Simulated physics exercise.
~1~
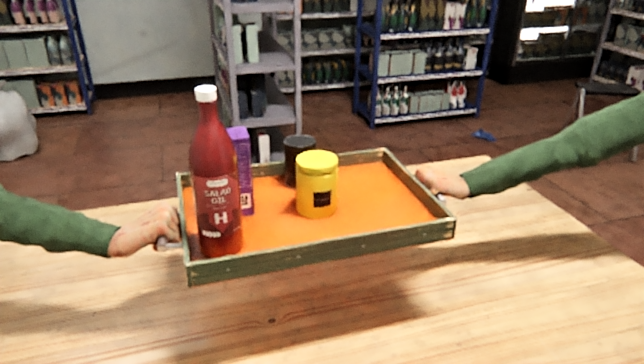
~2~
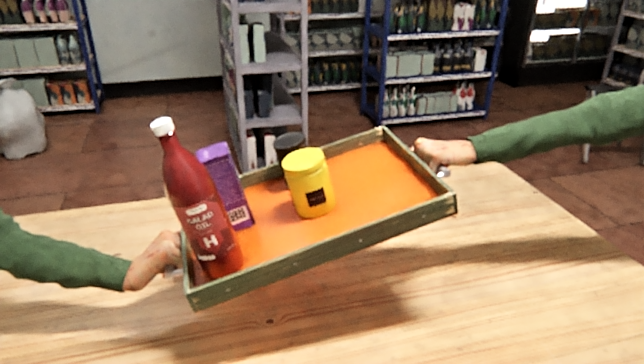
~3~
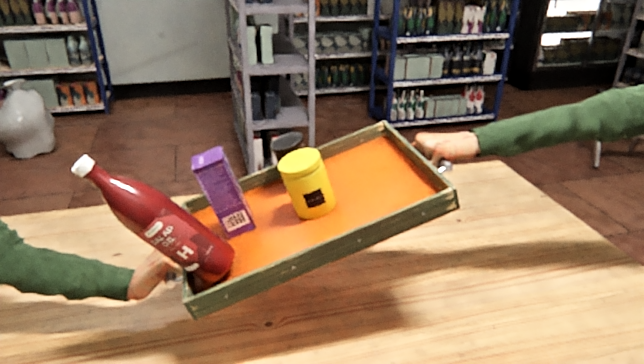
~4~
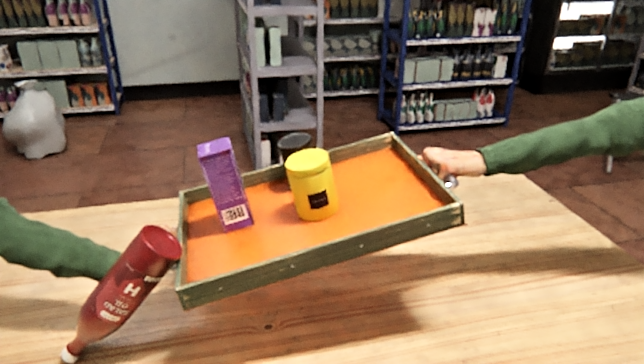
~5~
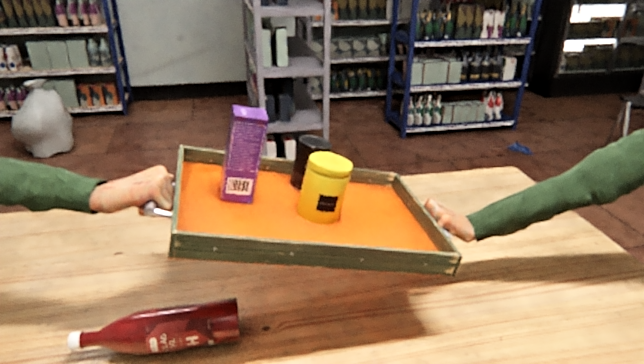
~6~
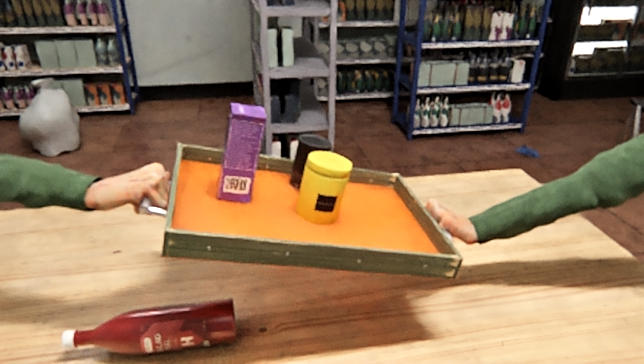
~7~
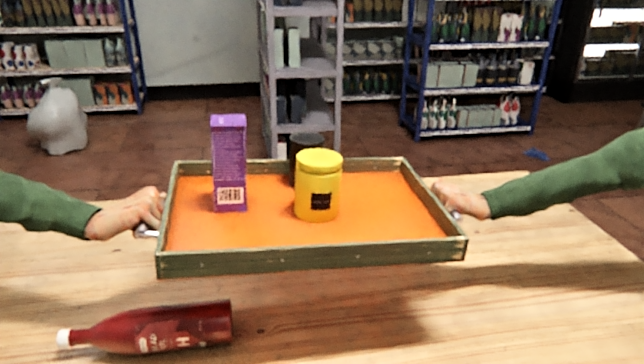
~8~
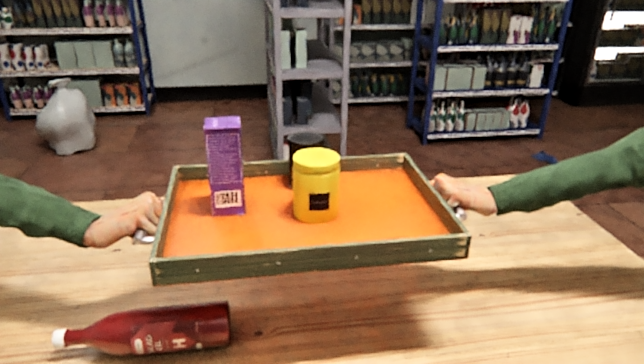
Two hands tilt a tray left, dropping the red bottle, then right, then level it.
